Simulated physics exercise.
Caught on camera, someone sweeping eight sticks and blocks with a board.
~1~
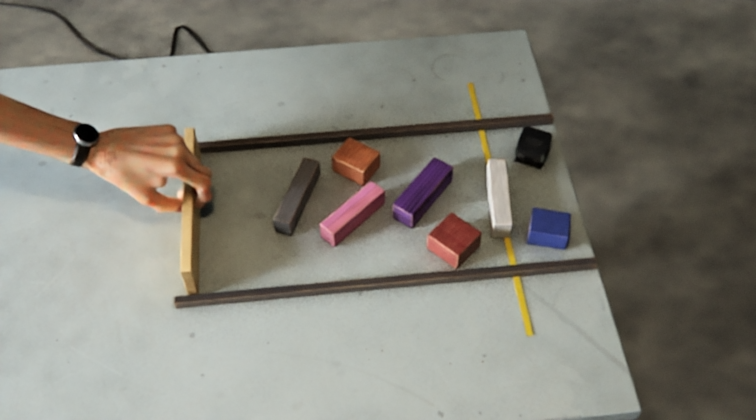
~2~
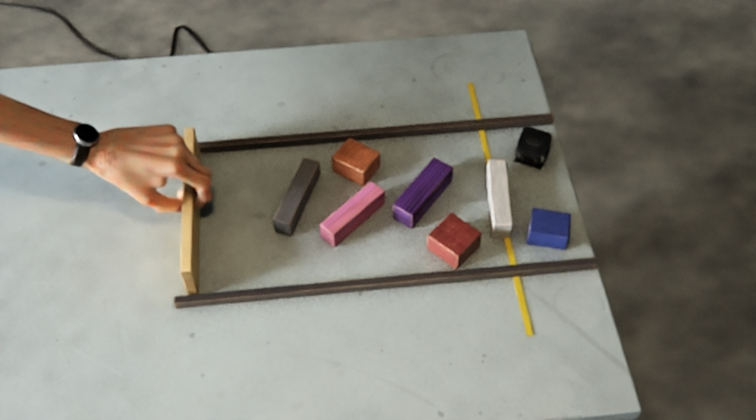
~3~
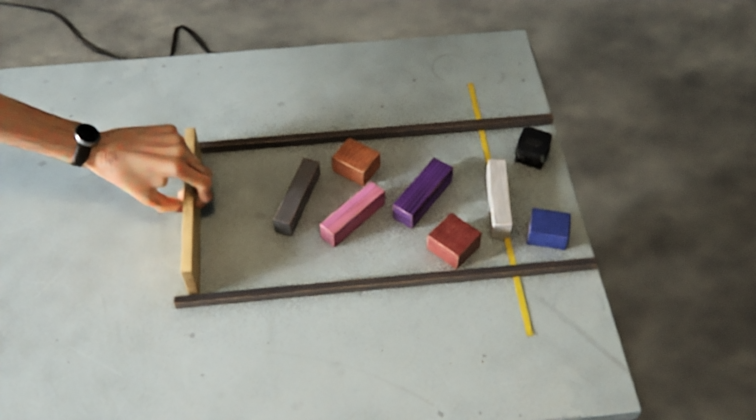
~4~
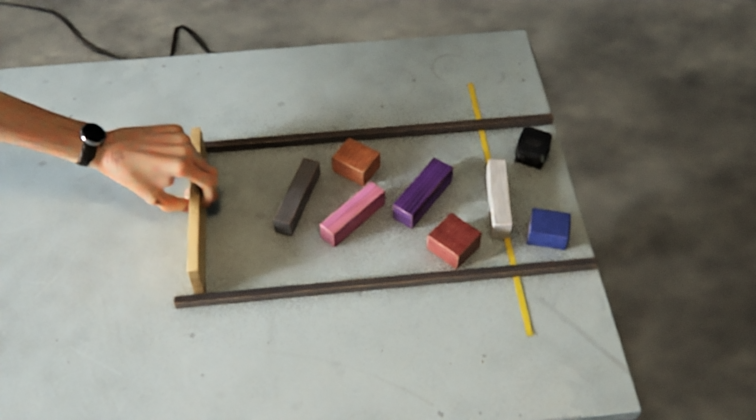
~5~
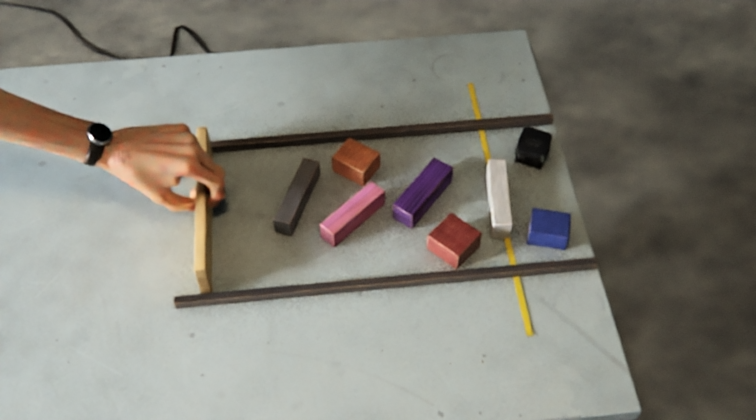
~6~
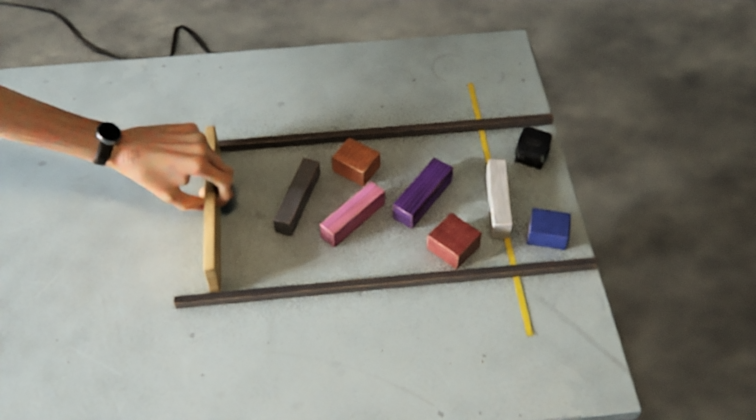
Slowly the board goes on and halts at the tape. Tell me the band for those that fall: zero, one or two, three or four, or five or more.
Outcome: The number that fall off is one or two.
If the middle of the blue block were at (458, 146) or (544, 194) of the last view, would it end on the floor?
In that order, it survives; comes down.
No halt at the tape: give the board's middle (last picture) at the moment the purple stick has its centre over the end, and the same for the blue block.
Near (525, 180) and (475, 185).
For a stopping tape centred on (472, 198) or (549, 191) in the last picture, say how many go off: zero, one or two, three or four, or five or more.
For each place: Not one; at least five.
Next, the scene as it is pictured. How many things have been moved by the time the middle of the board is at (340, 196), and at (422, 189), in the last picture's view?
First 3, then 6.
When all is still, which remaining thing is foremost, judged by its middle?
Foremost is the white bar.
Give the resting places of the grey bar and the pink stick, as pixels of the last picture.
About (503, 178), and the other about (530, 209).
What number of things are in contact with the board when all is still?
In contact: 1.
Soon after, none off yet; black case at rest near (533, 148); blue block at rest near (549, 229); white bar at rest near (499, 198).
In the end, the number that fall off is one or two; gone, blue block.
